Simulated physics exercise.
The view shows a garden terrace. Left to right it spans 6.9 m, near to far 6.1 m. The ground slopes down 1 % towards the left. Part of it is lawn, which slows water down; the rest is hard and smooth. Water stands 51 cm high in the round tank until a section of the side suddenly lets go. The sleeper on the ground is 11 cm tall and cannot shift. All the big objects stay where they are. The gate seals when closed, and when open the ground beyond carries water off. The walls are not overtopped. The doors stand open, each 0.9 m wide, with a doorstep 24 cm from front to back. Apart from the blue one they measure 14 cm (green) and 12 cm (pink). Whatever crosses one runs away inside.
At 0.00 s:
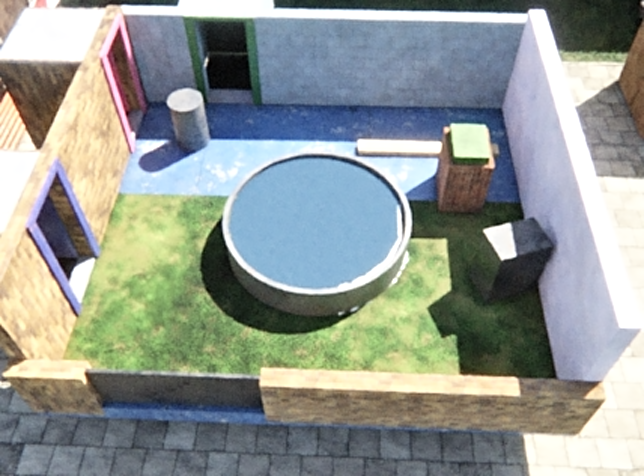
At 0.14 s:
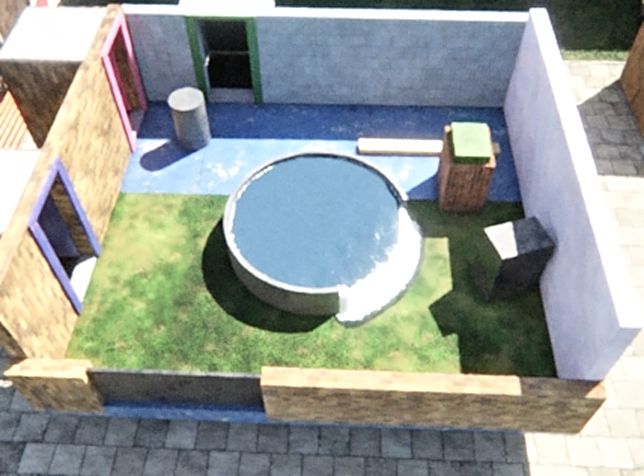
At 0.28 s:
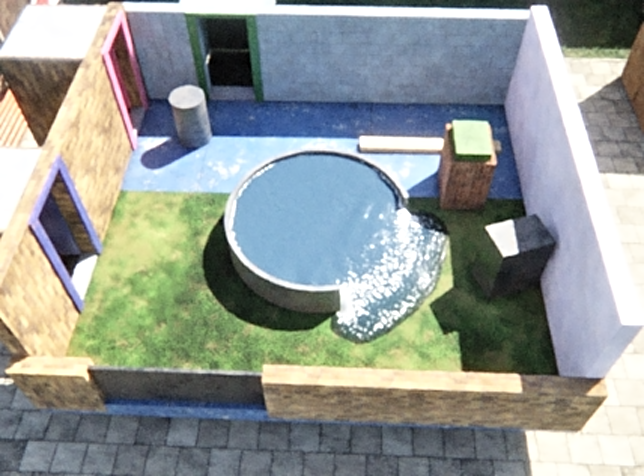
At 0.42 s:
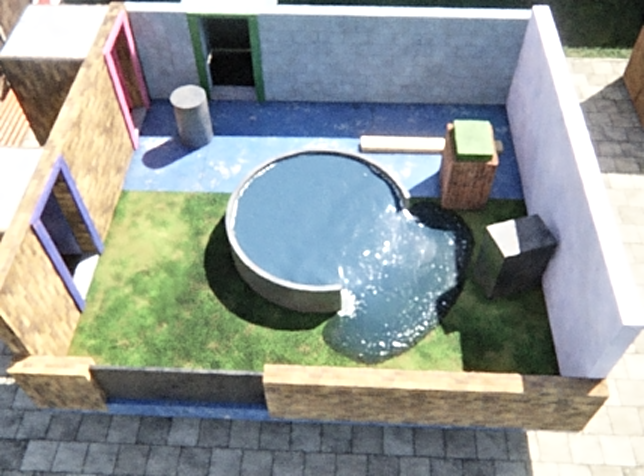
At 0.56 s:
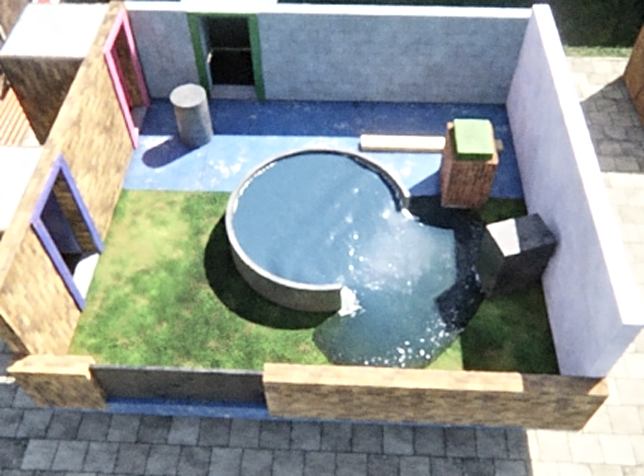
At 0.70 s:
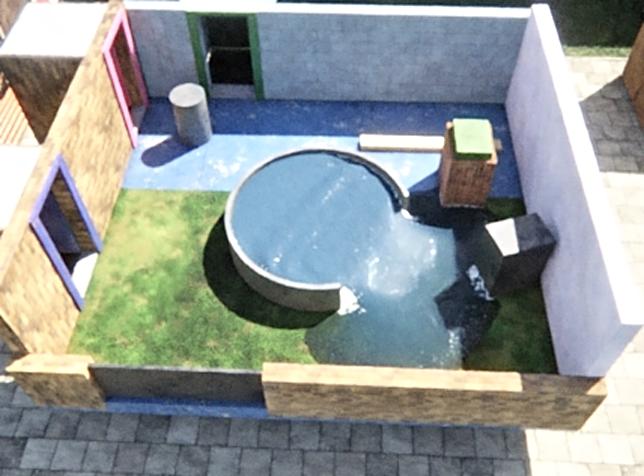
Water pours from the right side of a round tank and spreads across the grass.
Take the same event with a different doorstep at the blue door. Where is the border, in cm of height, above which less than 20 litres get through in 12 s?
About 7.5 cm.
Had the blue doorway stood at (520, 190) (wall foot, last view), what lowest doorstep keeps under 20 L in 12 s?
About 9.5 cm.
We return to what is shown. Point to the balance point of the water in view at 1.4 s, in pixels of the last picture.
Around (354, 253).
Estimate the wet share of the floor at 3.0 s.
Near 35 per cent is wet.
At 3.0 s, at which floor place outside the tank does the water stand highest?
Around (527, 289).
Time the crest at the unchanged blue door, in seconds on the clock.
Near 7.5 s.
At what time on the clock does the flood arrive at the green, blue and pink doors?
Green 7.0 s, blue 6.5 s, pink 8.5 s.
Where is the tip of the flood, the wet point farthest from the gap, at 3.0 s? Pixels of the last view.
Near (504, 108).
After 1.4 s water covers 25 % of the floor, deepest (28 cm) near (466, 277); it has not reached the blue door.
After 3.0 s water covers 35 % of the floor, deepest (42 cm) near (527, 289); it has not reached the blue door.
After 12.0 s water covers 95 % of the floor, deepest (12 cm) near (147, 107); 8 cm at the blue door, 23 litres in over its 7 cm doorstep.
At the blue door as built, the water arrived by 6.6 s and peaked near 11 cm at 7.4 s.
With a doorstep of 6 cm, 35 litres would have come in within the 12 s; with 9.5 cm, 5 litres. So under 20 litres takes about 7.5 cm.
